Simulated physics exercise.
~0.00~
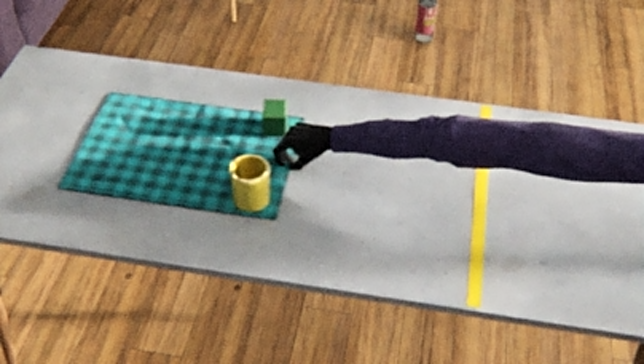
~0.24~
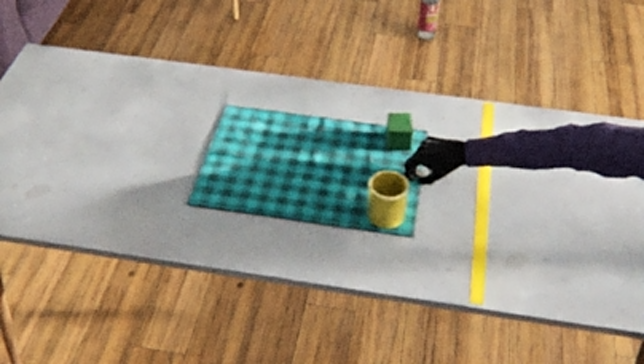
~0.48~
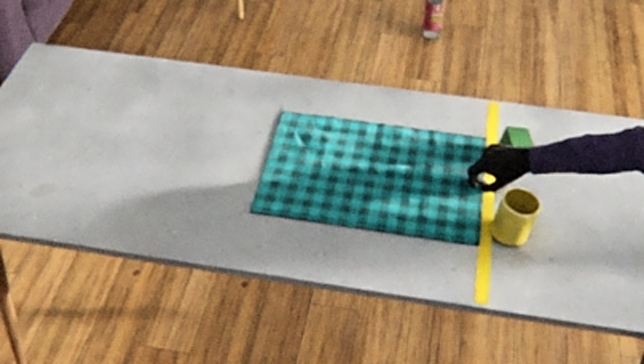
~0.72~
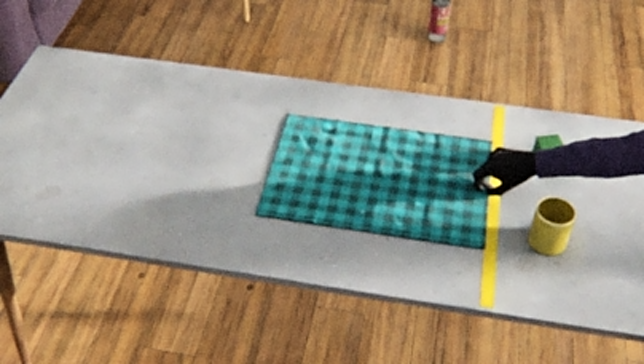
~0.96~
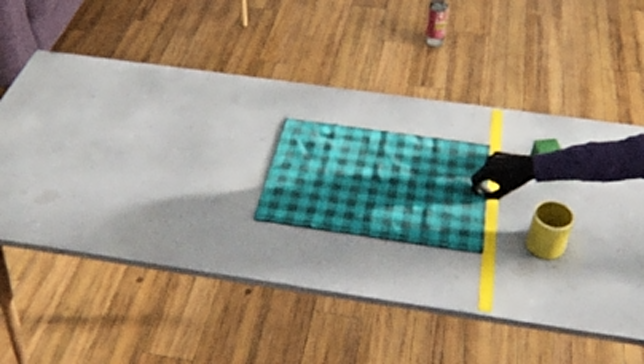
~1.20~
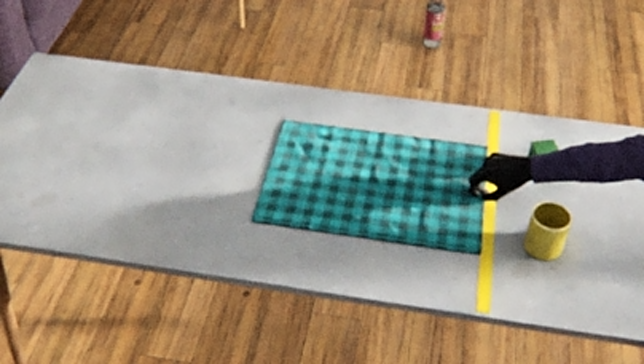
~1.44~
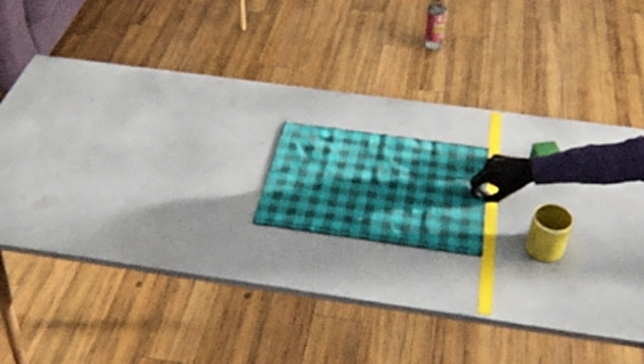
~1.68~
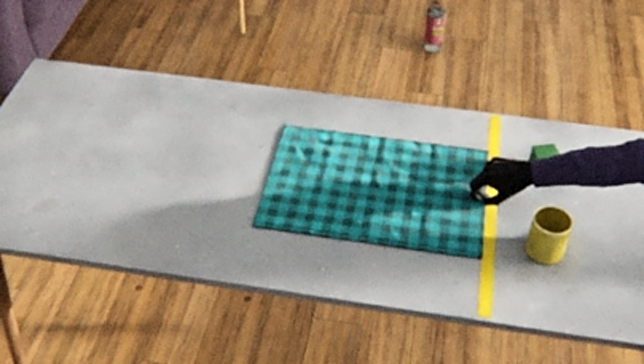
A gloved hand pulls a turquoise checked cloth right to yellow tape; mug and block slide off.
